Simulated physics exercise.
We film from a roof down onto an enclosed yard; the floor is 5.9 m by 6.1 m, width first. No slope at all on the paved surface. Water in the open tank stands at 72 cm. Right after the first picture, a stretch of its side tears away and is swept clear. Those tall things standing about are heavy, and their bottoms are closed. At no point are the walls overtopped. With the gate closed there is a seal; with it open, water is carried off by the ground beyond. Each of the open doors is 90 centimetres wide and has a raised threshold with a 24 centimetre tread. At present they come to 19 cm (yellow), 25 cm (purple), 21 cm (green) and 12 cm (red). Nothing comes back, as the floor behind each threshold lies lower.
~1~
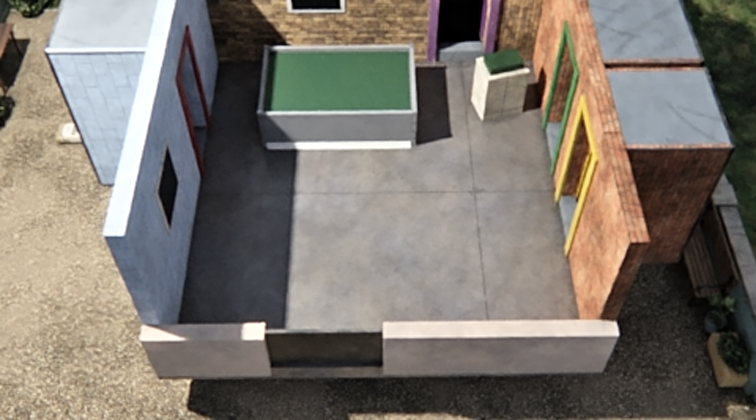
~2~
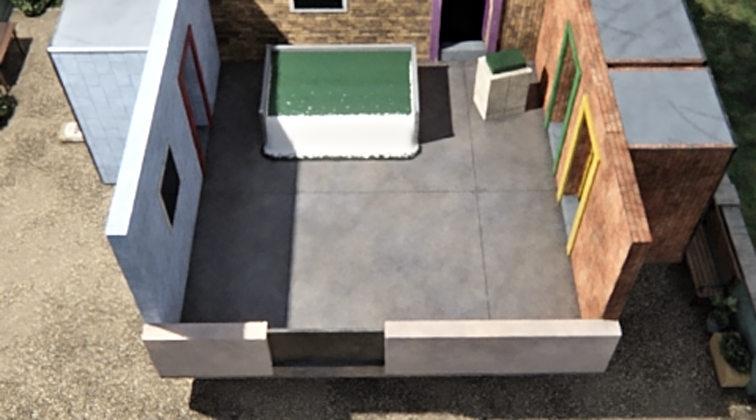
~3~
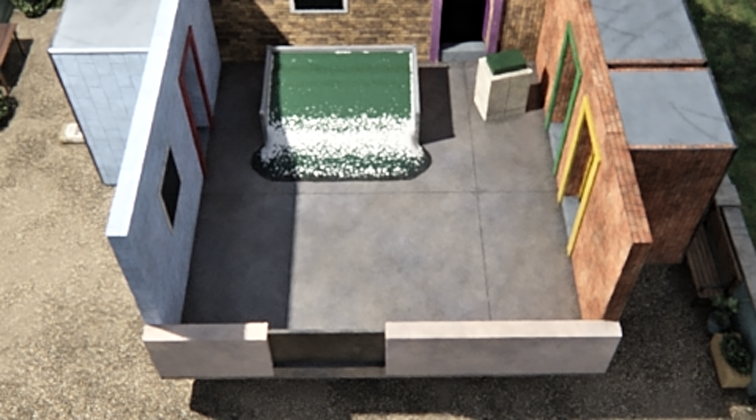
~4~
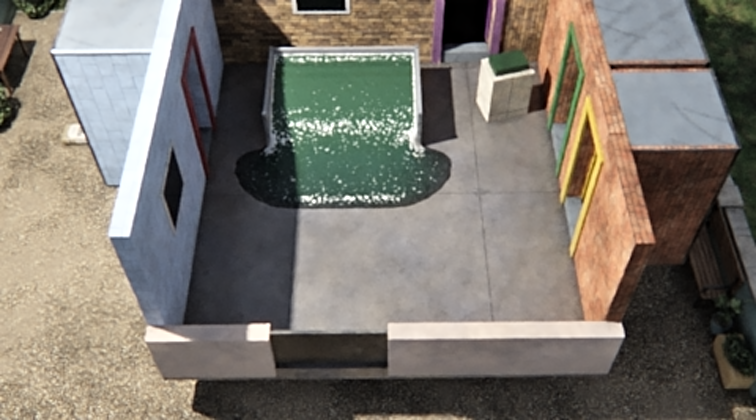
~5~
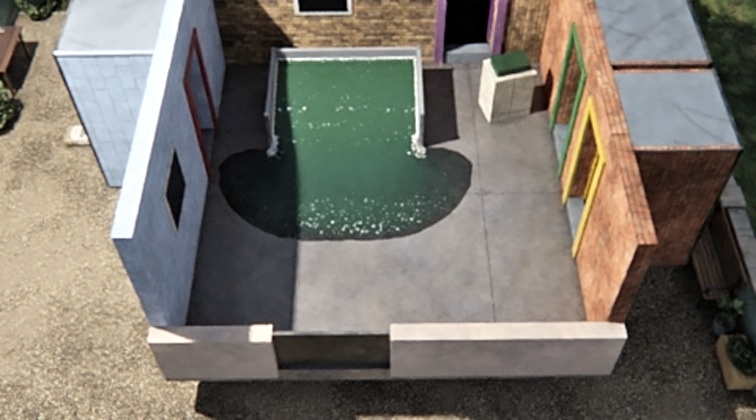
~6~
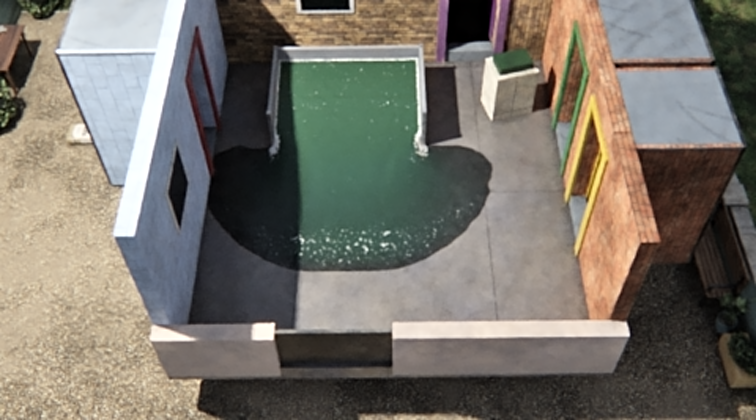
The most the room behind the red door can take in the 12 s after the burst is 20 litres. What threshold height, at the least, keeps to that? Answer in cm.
I would say about 5 cm.
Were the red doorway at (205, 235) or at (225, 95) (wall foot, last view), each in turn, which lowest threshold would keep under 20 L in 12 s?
About 11.5 cm, then about 6.5 cm.
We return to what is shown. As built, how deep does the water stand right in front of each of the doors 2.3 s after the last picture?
Lab note, cm: Yellow 4; purple 0; green 0; red 2.
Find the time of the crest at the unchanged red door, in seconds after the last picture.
That happens close to 11.0 s on the clock.
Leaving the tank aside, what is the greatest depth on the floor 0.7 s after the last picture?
36 cm.
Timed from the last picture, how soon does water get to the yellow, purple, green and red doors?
For yellow it's 1.2 s, for purple 5.5 s, for green 3.6 s, and for red 0.2 s.
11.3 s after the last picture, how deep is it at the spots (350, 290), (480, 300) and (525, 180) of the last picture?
About 7, 7 and 9 cm.
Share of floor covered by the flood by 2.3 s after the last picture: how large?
65 %.
Then, 0.7 s after the last picture water covers 60 % of the floor, deepest (36 cm) near (335, 352); 2 cm at the red door, 0 litres in over its 12 cm threshold.
Then, 2.3 s after the last picture water covers 65 % of the floor, deepest (36 cm) near (587, 350); 2 cm at the red door, 0 litres in over its 12 cm threshold.
Then, 11.3 s after the last picture water covers 95 % of the floor, deepest (14 cm) near (538, 72); 10 cm at the red door, 0 litres in over its 12 cm threshold.
At the red door as built, the water peaked near 10 cm, 11.1 s after the last picture.
With a threshold of 4 cm, 34 litres would have come in within the 12 s; with 5.5 cm, 15 litres. So under 20 litres takes about 5 cm.
